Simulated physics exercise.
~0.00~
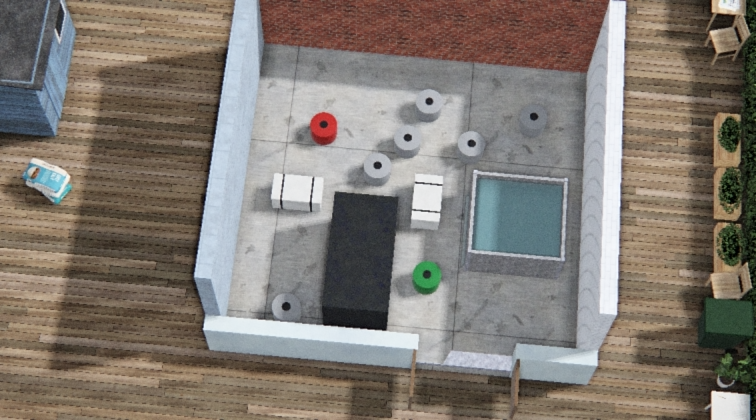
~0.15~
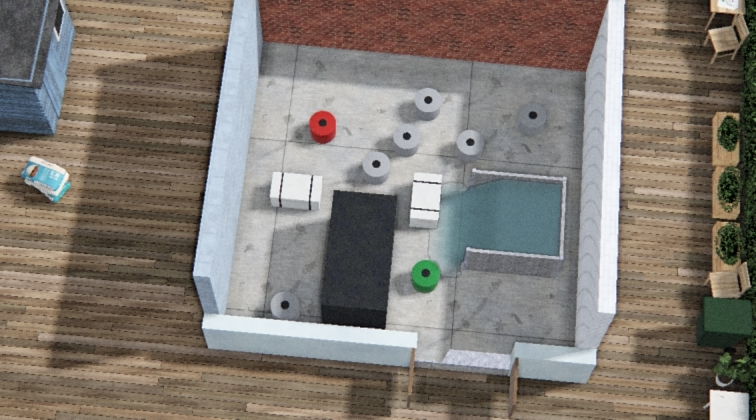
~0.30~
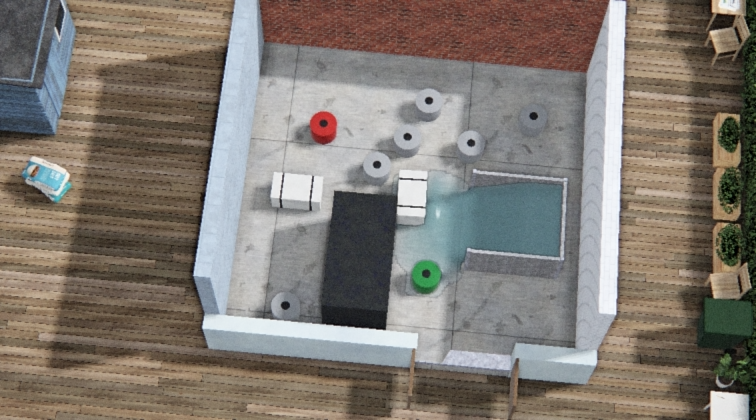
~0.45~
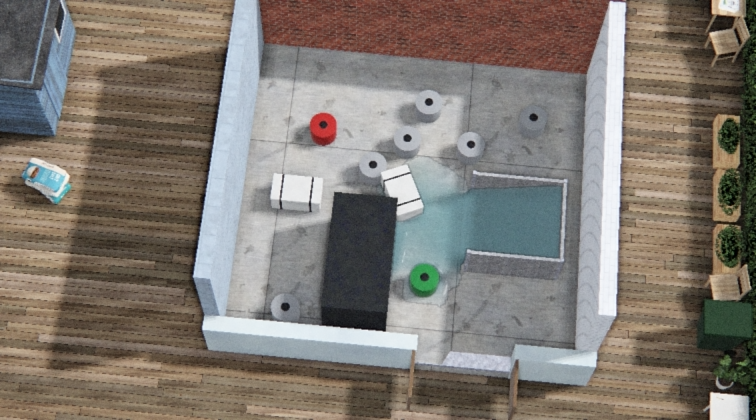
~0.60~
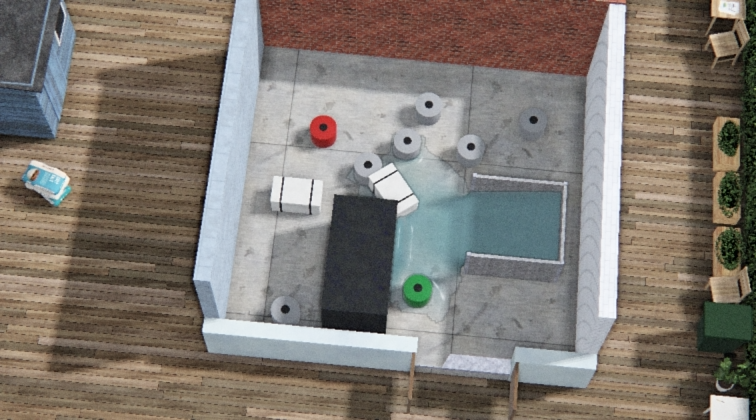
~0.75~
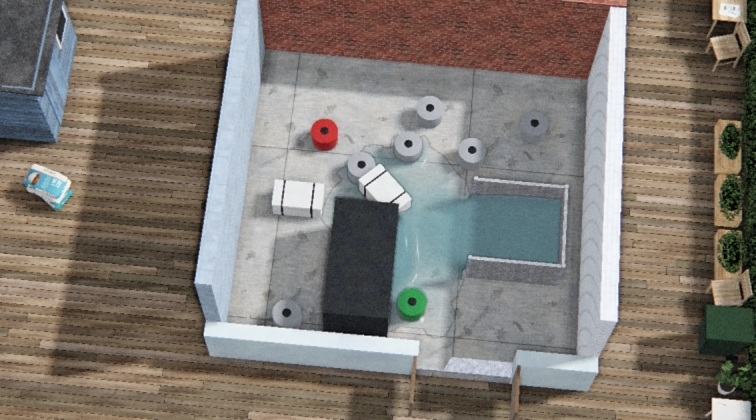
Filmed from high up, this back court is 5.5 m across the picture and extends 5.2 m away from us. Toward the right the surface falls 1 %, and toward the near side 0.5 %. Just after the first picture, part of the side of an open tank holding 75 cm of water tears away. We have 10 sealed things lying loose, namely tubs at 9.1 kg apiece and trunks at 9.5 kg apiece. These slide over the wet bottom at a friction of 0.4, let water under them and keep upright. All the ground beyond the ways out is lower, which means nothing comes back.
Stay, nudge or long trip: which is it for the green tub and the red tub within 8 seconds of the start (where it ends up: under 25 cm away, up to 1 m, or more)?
Here's what I'd expect: The green tub is pushed a long way while the red tub is pushed a long way.
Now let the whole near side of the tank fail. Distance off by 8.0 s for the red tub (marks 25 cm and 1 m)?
From there, the red tub remains planted.
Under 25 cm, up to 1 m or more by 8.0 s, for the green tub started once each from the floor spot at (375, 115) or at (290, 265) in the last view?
I'd expect that it gets borne away first and is pushed partway second.
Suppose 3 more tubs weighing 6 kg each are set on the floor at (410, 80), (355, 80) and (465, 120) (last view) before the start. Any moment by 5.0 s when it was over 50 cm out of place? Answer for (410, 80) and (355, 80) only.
Order kept: Exceeds it, exceeds it.
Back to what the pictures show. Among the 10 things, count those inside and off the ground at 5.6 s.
It comes to 4.
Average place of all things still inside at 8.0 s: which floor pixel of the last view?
Close to (441, 189).
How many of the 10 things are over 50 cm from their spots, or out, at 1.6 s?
At that time I count 6.
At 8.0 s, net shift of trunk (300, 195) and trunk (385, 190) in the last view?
In turn: 100 cm, 250 cm.
After 1.6 s the green tub is near (451, 335), 1.0 m from its start, aground; the red tub is near (286, 107), 0.8 m from its start, aground; 0 of 10 are out; 2 afloat.
After 3.6 s the green tub is near (566, 308), 2.2 m from its start, aground; the red tub is near (318, 54), 1.4 m from its start, afloat; 0 of 10 are out; 4 afloat.
After 5.6 s the green tub is near (557, 293), 2.0 m from its start, aground; the red tub is near (391, 65), 1.7 m from its start, aground; 0 of 10 are out; 4 afloat.
After 8.0 s the green tub is near (555, 294), 2.0 m from its start, aground; the red tub is near (411, 68), 1.9 m from its start, aground; 0 of 10 are out; 6 afloat.
